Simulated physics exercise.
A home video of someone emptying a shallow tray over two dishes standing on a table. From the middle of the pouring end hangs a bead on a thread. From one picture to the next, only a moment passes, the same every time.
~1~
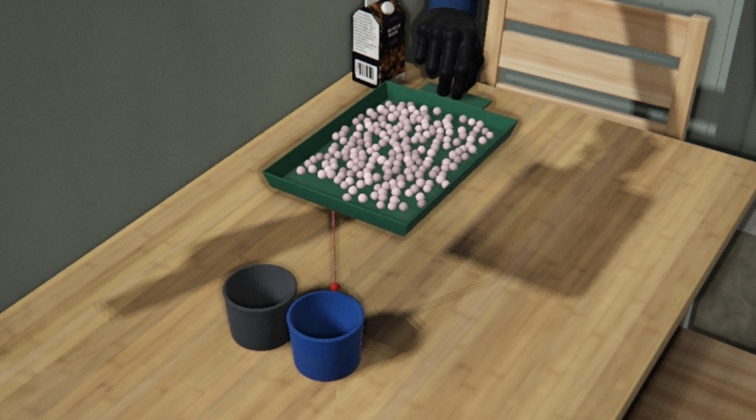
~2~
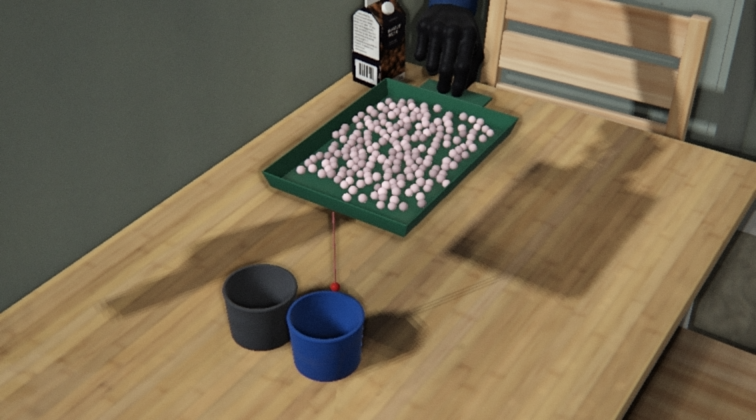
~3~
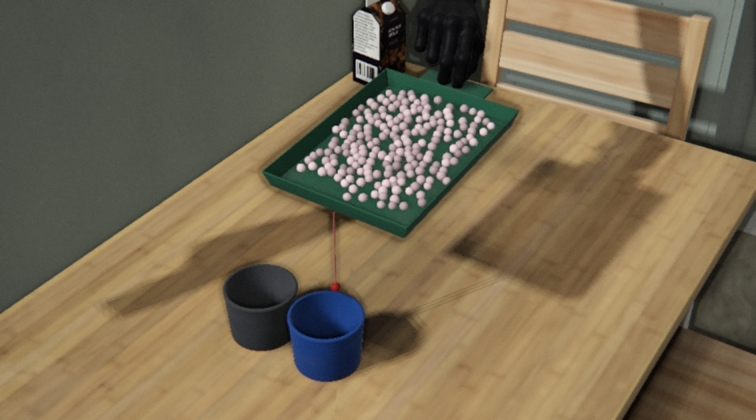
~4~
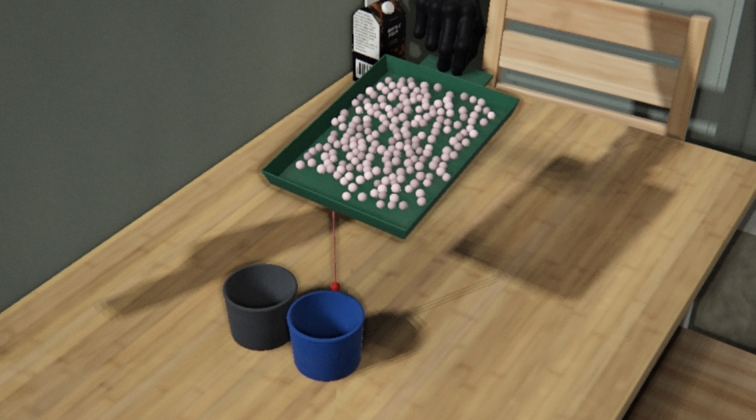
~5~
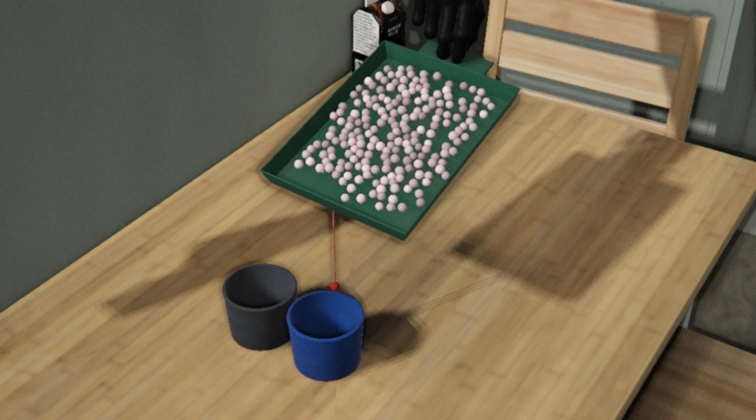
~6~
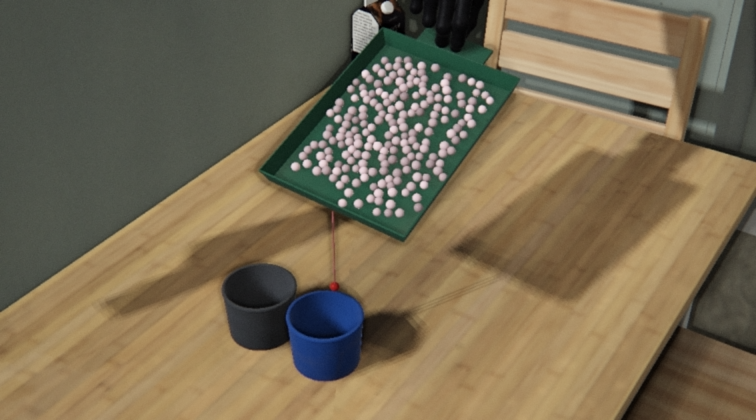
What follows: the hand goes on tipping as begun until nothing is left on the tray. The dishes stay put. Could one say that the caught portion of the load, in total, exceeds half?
No, it falls short of half.
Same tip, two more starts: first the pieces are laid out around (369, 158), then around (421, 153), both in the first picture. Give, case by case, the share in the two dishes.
Near 30 and 20 percent respectively.
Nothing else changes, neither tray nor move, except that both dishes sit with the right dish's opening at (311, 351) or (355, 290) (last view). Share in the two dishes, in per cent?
10% for the first placement, 0% for the second.
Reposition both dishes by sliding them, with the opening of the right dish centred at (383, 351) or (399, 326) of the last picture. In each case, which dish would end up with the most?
In turn: The right-side dish; the right-side dish.
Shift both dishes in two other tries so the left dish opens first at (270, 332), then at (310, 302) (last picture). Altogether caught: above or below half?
In order, they'd catch a minor share, and next a major share.
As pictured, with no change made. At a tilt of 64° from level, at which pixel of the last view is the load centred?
The load is centred near (371, 224).
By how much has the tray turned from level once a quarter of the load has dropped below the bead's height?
Angle: Approx. 70 degrees.
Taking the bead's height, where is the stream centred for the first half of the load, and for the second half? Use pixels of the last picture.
The early half goes through (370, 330), the late half through (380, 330).
Just after the last frame, tray tipped steeply; the larger part on the tray; just a few in the right dish; about a tenth outside both; about a tenth in the air.
A moment on, tray tipped past a quarter turn; roughly a quarter in the right dish; the larger part outside both; about a tenth in the air.
Further on, tray tipped past a quarter turn; roughly a quarter in the right dish; the larger part outside both.
When it is over, tray tipped past a quarter turn; roughly a quarter in the right dish; not one in the left dish; the larger part outside both.
